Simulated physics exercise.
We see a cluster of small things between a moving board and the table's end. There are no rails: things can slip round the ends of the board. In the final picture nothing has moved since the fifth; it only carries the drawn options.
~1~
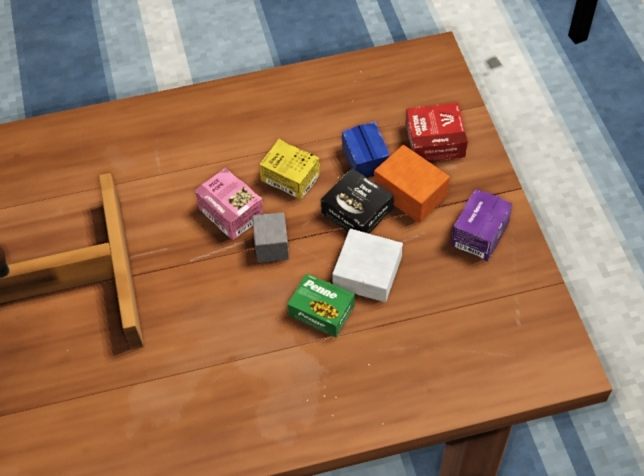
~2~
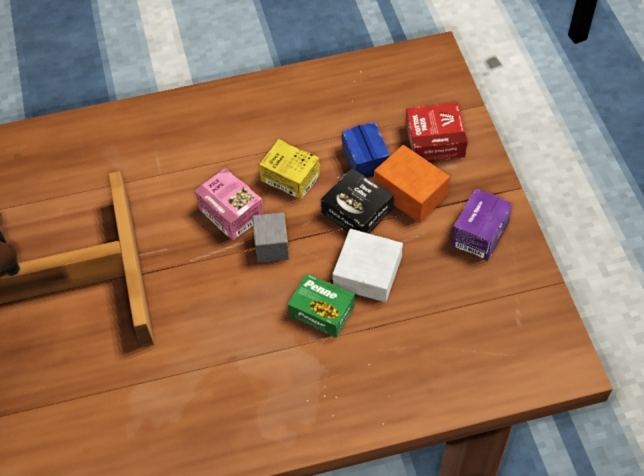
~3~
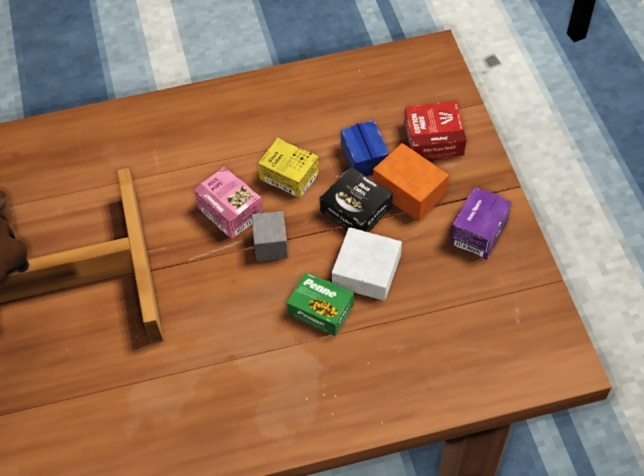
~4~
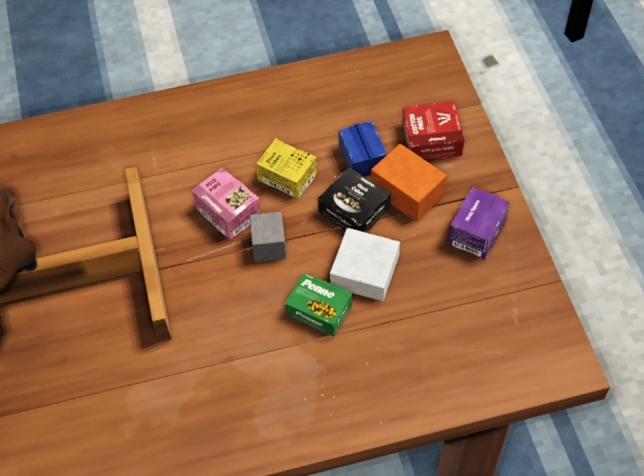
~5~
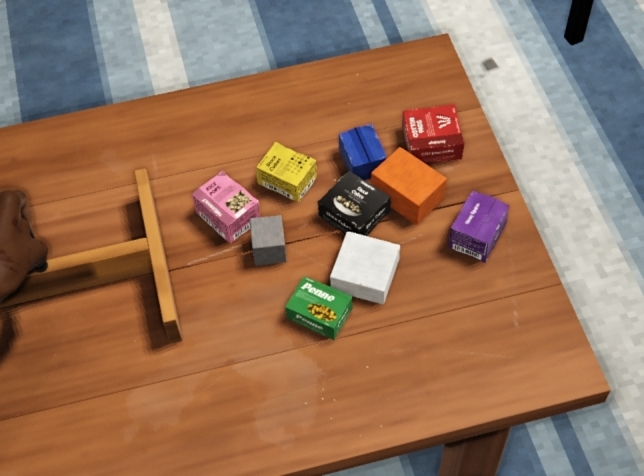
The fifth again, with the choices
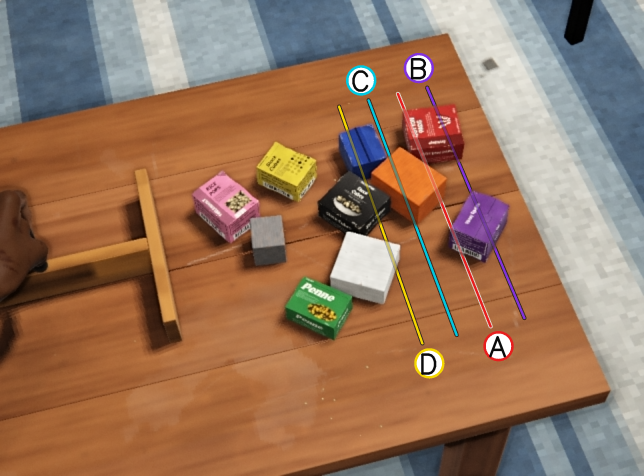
At first, a wooden T-shaped board lies at the left of a table, apart from a cluster of small coloured boxes and blocks. A dark brown hand then comes into view at the left as the board slides slowly right, narrowing the gap, while the cluster stays in place.
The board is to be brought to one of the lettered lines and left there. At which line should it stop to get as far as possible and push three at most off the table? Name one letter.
It can go as far as A.
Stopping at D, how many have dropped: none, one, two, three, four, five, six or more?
By then, none.
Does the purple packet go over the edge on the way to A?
Yes.
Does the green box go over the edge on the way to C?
No.
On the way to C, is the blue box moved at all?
By then, yes.
On the copy, A at (441, 201); B at (472, 194); C at (409, 208); D at (377, 216).
On A. First, board (259, 217); yellow packet (305, 161); pink packet (281, 198).
Then, board (362, 194); red box (460, 121); orange block (477, 174).
Finally, board (438, 176); orange block over the edge; red box over the edge; three fallen.
By contrast, B drops five; C is within the limit but short; D is within the limit but short.
